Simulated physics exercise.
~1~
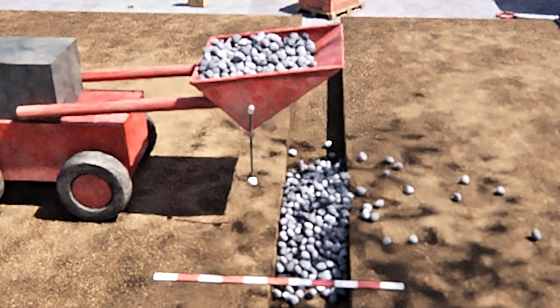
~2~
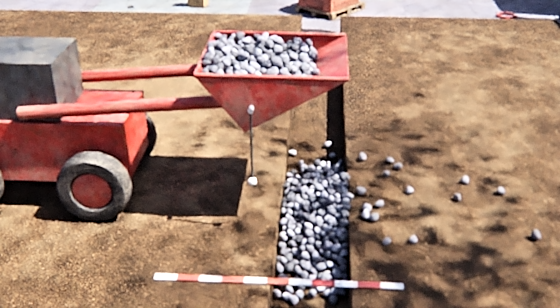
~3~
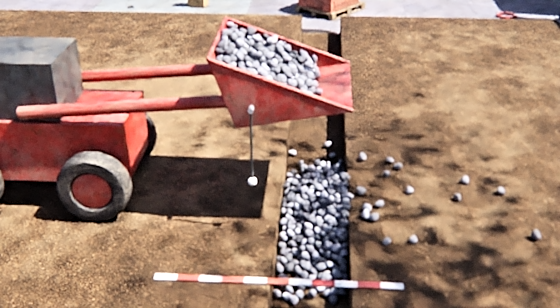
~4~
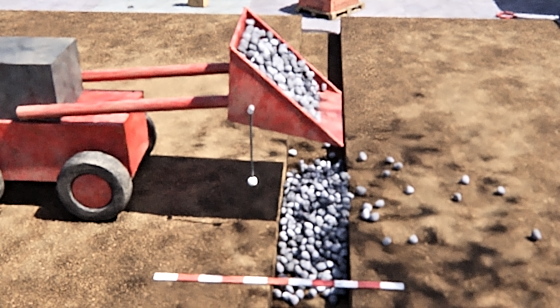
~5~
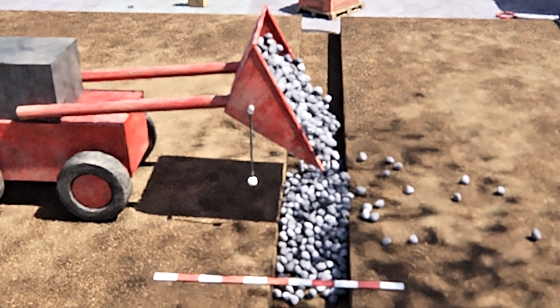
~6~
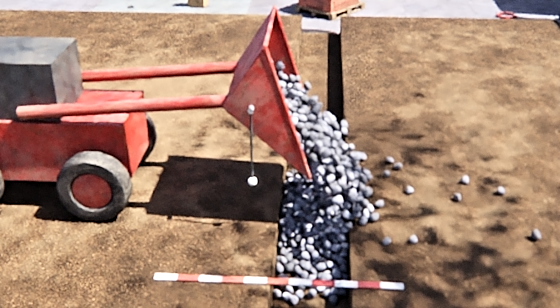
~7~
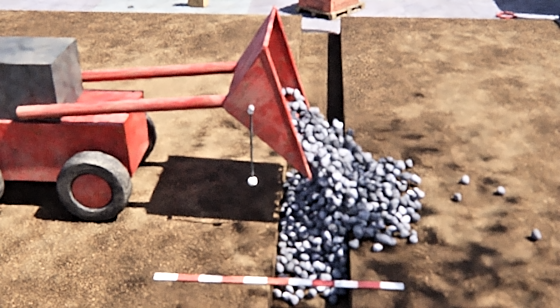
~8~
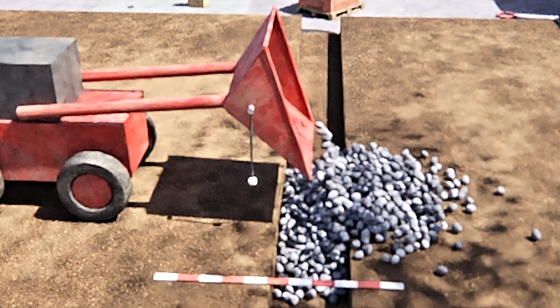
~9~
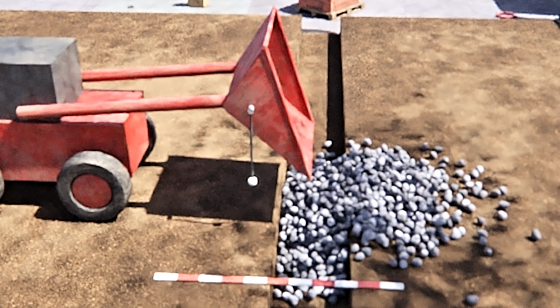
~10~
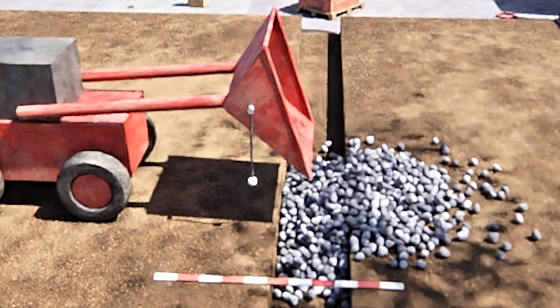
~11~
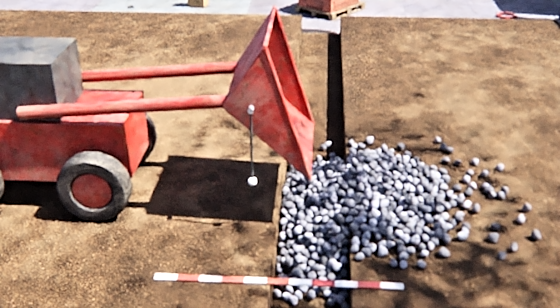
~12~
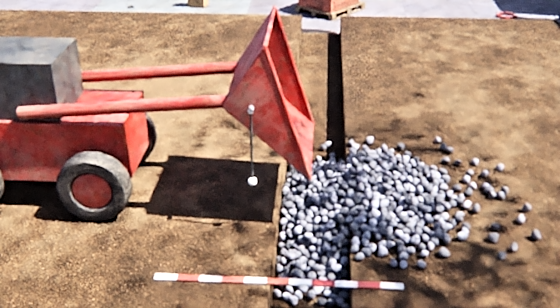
Red loader bucket tipping grey stones onto a partly filled trench, many spilling over the right edge and settling in a spread heap.
